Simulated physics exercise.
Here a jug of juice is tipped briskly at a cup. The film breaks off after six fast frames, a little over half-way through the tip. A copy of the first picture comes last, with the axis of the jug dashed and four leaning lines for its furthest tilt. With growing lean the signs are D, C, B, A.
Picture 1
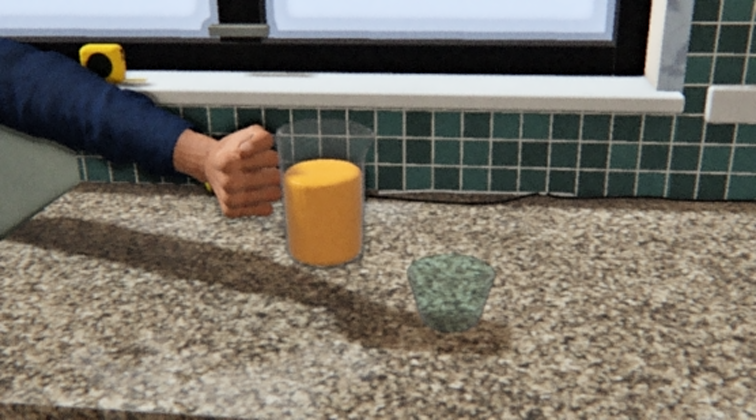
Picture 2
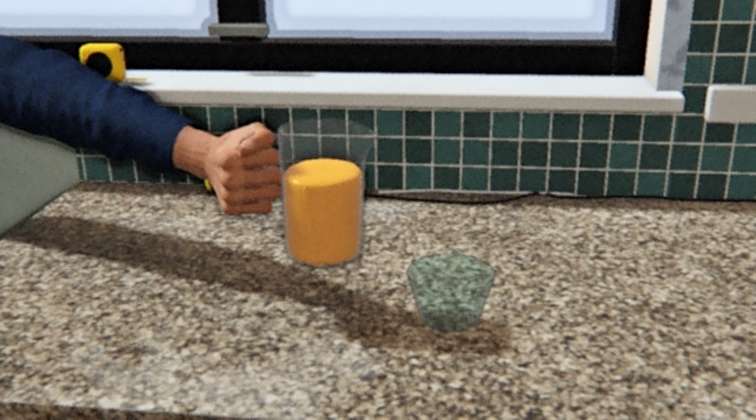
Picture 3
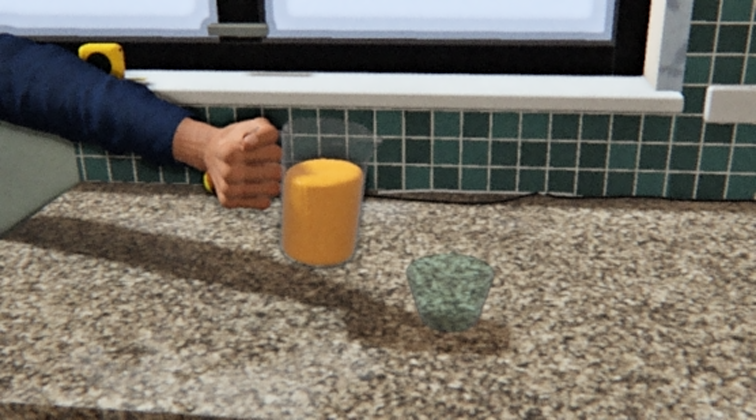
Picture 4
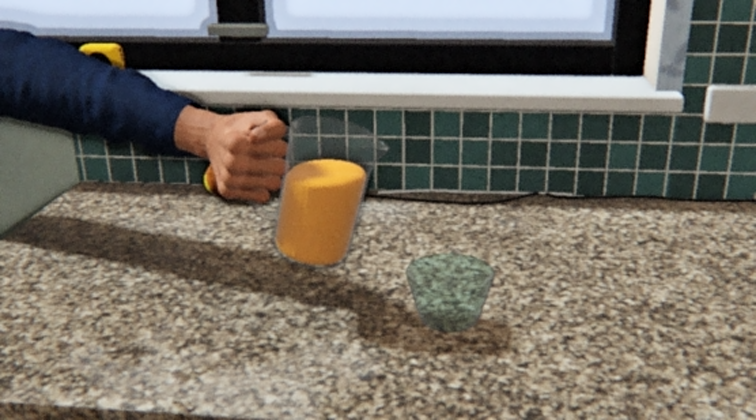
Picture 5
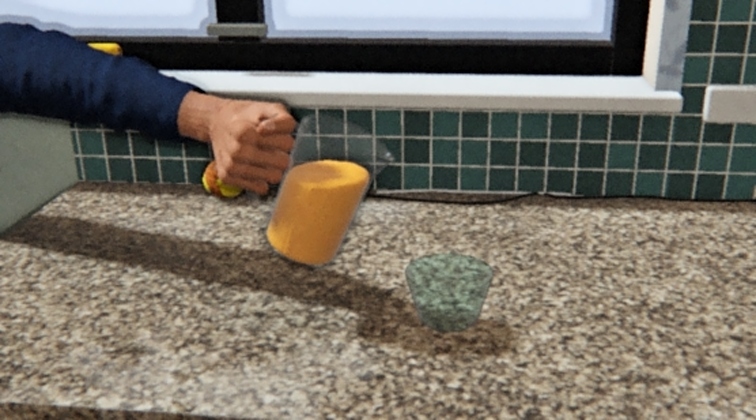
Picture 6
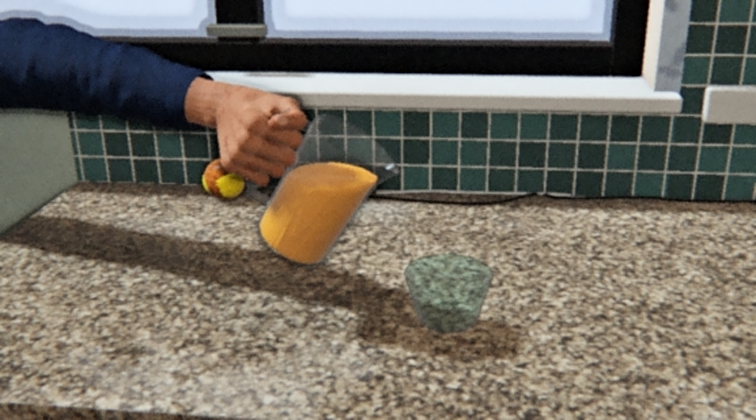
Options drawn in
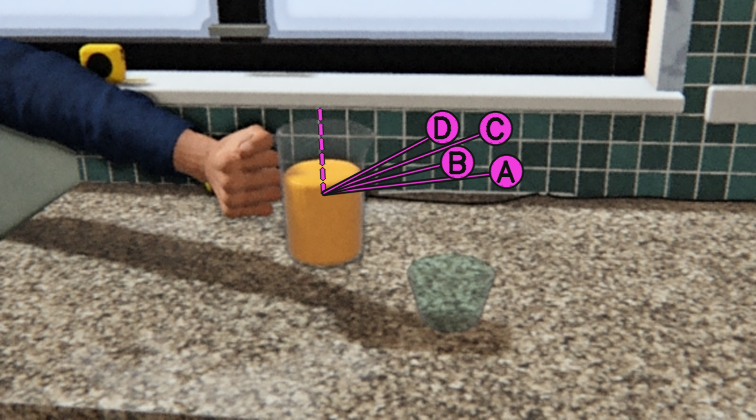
Kitchen counter by a window, a hand holding a jug of orange juice upright, then tilting it rightward near a green cup.
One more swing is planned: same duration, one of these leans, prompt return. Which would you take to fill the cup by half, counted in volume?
Take C.
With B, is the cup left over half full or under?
Over half.
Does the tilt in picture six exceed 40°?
No.
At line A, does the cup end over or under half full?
Over half.
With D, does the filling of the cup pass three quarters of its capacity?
No, it does not.
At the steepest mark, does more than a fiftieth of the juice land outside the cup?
Yes.
On the marked copy, A at (489, 174); B at (440, 165); C at (479, 134); D at (428, 138).
Choosing A, the cup ends with about 86 % of what it can hold; 16 % of the juice is spilt.
Choosing B, the cup ends with about 70 % of what it can hold; 9 % of the juice is spilt.
Choosing C, the cup ends with about 52 % of what it can hold.
Choosing D, the cup ends with about 28 % of what it can hold.
